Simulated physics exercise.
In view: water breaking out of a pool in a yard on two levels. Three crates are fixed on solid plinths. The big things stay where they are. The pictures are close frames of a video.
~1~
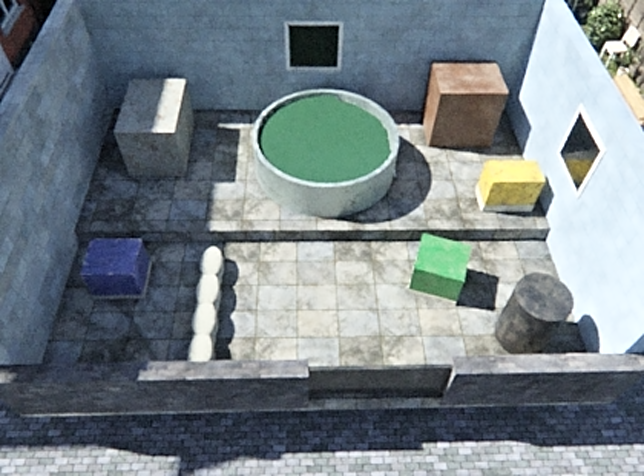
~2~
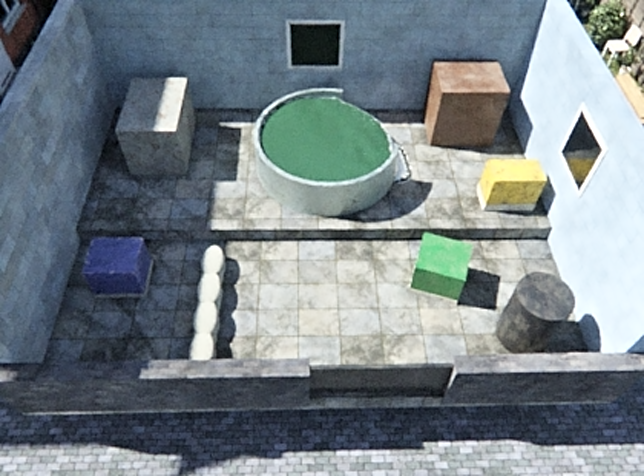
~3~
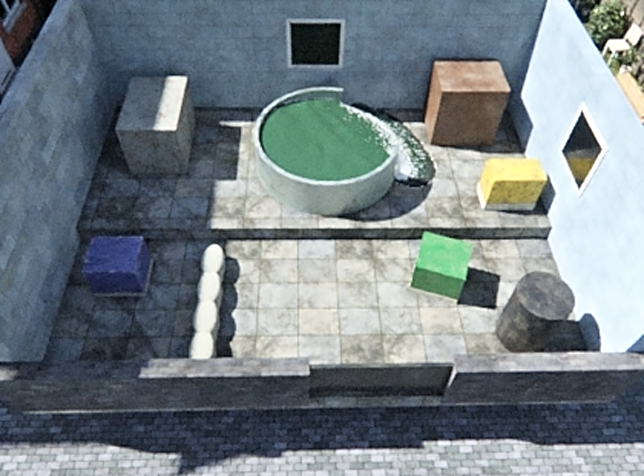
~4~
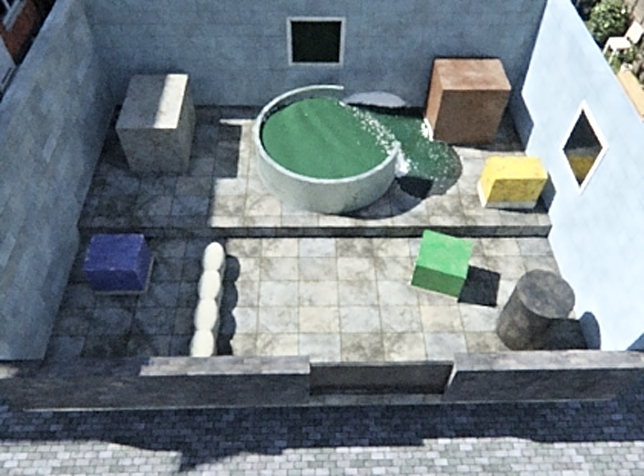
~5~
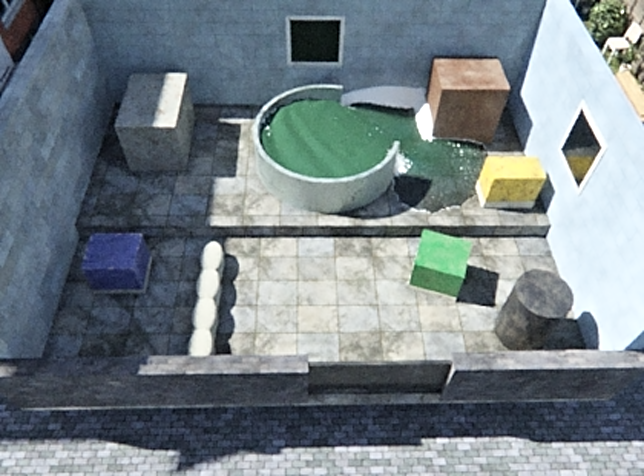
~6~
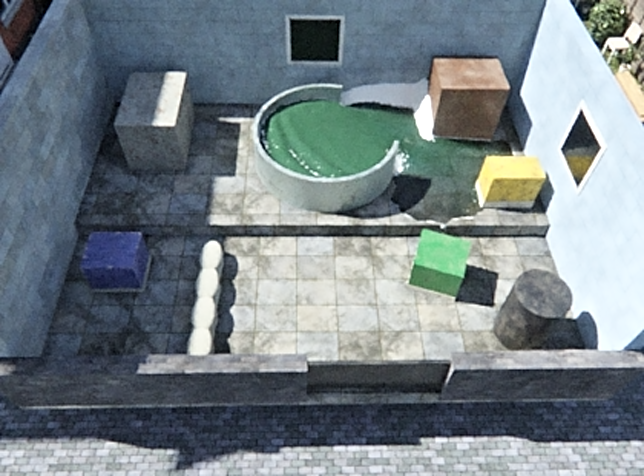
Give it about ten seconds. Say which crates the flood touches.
In the end: The yellow crate gets wet; the blue crate stays dry; the green crate gets wet.
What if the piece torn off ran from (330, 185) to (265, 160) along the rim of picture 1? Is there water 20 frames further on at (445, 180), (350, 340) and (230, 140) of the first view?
In turn: Clear, covered, no water.
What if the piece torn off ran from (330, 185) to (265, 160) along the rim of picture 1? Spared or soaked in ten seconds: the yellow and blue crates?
One by one: Yellow keeps dry; blue ends up wet.
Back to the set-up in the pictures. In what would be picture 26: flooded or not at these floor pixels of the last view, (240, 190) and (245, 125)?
One after the other: Dry, flooded.
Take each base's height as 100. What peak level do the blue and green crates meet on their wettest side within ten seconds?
About 80 and 250 per cent.
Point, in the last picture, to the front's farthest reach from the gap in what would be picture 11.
Near (519, 268).
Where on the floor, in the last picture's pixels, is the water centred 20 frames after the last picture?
Around (394, 170).
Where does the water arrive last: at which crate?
I say the blue one.
A moment on, water covers 20 % of the floor; the yellow crate water round its plinth, the blue crate not reached, the green crate not reached.
Next, water covers 30 % of the floor; the yellow crate water round its plinth, the blue crate not reached, the green crate water round its plinth.
Then, water covers 45 % of the floor; the yellow crate water round its plinth, the blue crate not reached, the green crate water round its plinth.
Later, water covers 80 % of the floor; the yellow crate water round its plinth, the blue crate water round its plinth, the green crate water round its plinth.
In the end, water covers 90 % of the floor; the yellow crate was topped, the blue crate stayed above the water, the green crate was topped.
